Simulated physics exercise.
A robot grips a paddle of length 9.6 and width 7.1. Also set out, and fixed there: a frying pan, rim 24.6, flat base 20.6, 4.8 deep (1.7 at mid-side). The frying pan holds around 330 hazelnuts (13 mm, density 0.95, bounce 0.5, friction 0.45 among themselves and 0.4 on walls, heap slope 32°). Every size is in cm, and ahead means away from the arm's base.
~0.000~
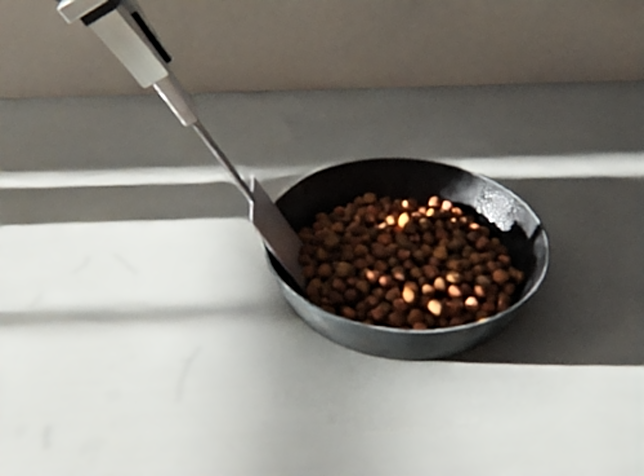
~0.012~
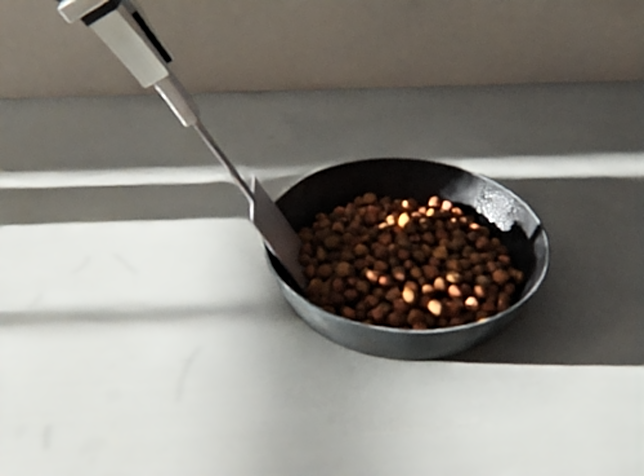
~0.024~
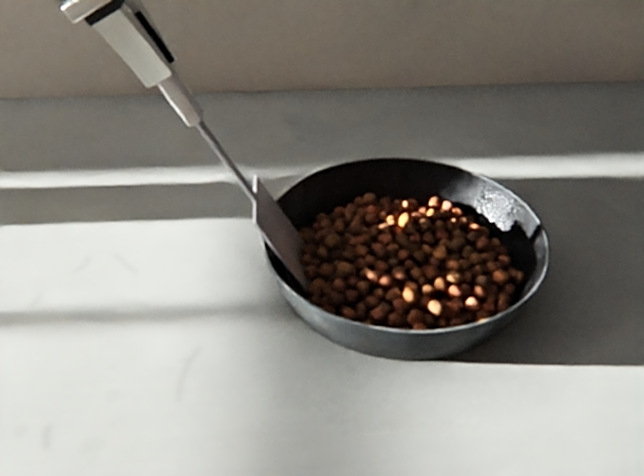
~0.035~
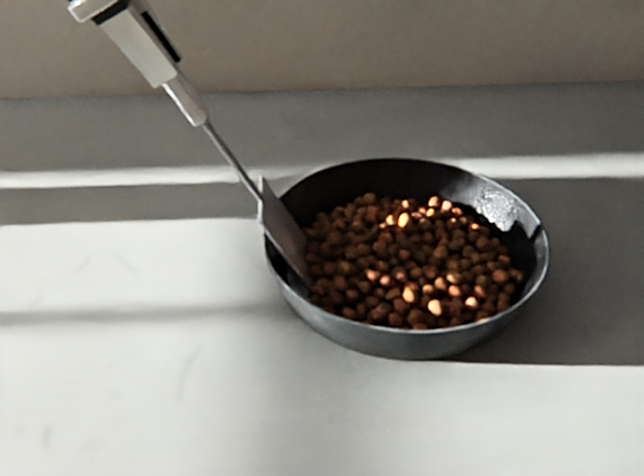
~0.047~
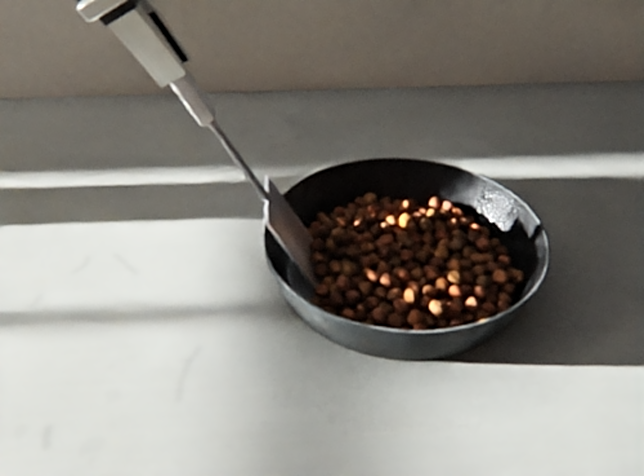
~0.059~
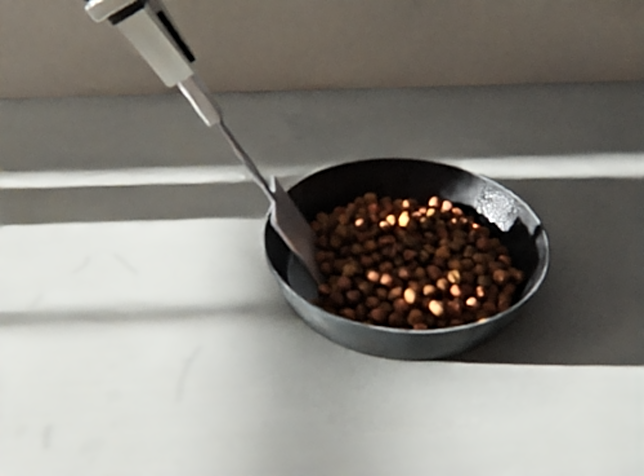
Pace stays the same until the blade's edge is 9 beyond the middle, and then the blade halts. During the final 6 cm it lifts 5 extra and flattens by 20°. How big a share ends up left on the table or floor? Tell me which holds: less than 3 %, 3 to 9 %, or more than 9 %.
3 to 9 % holds.
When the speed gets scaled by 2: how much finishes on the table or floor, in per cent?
Near 15 in a hundred.
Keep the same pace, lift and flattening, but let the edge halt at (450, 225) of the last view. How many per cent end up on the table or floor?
Around 0 percent.
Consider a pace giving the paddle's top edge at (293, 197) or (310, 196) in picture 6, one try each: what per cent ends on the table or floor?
Near 20 per cent in the first try and near 20 per cent in the second.
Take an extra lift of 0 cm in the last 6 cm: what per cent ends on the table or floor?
About 0 %.
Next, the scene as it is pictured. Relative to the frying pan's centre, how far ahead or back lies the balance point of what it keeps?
Roughly 3.0 centimetres ahead.
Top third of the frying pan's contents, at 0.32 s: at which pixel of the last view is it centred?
Centre: Approx. (464, 239) in the last view.
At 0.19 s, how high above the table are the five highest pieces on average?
They are near 5 cm up.
After 0.19 s, sloping 62°, highest piece 5 above the table; 332 in the frying pan.
After 0.32 s, sloping 55°, highest piece 6 above the table; 332 in the frying pan.
After 0.59 s, sloping 42°, highest piece 5 above the table; 313 in the frying pan, 19 on the table or floor.
After 1.64 s, sloping 42°, highest piece 5 above the table; 313 in the frying pan, 19 on the table or floor.
In the end, 313 in the frying pan, 19 on the table or floor. That is 6 % on the table or floor.
